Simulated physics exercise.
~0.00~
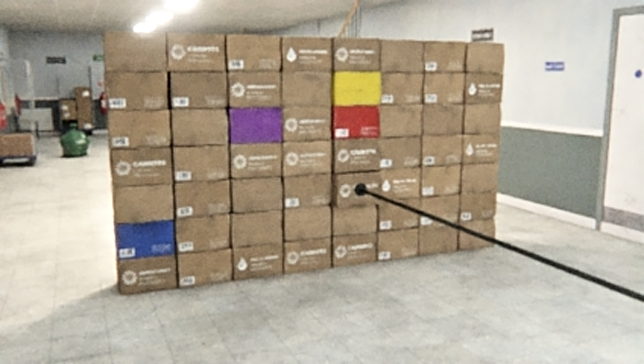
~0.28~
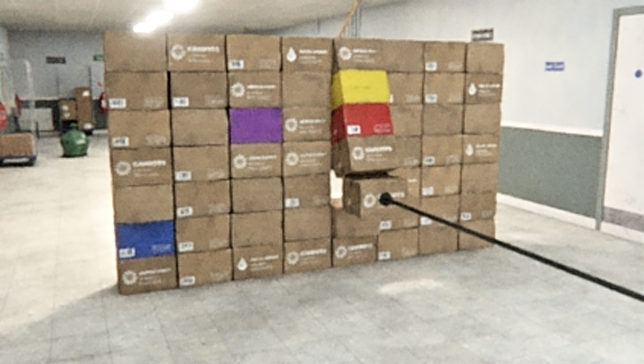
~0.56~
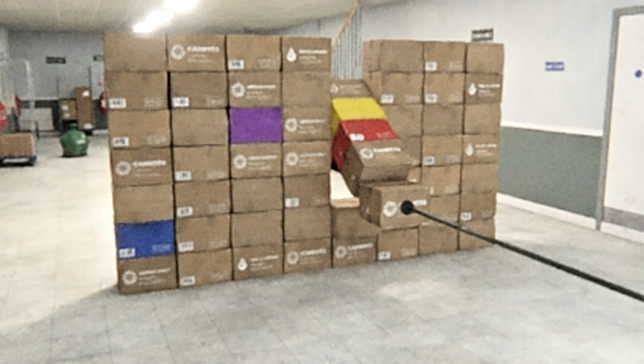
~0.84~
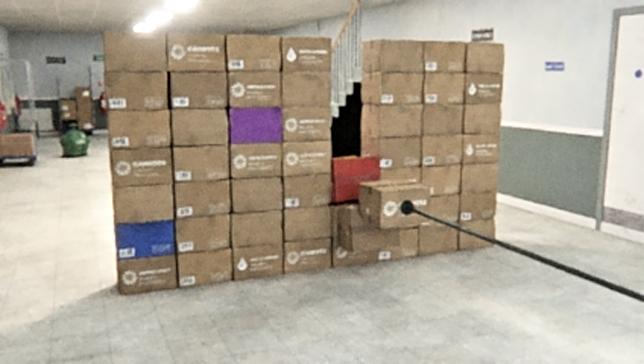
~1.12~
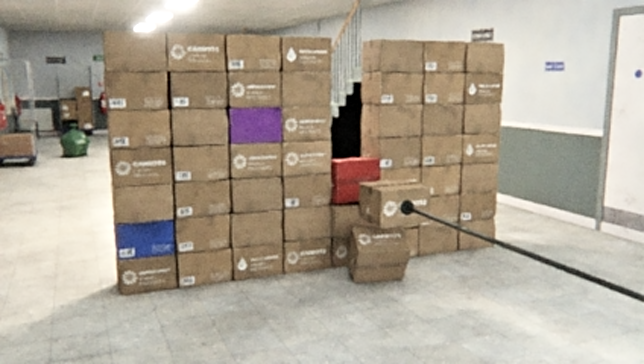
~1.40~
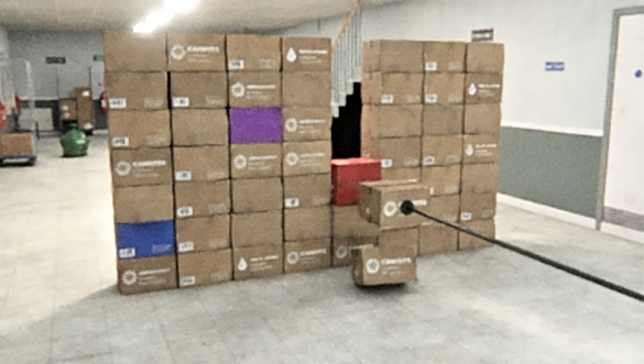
In a storage hall, a rod pulls a carton from a stacked wall, toppling those above and leaving a red one sideways in the gap.
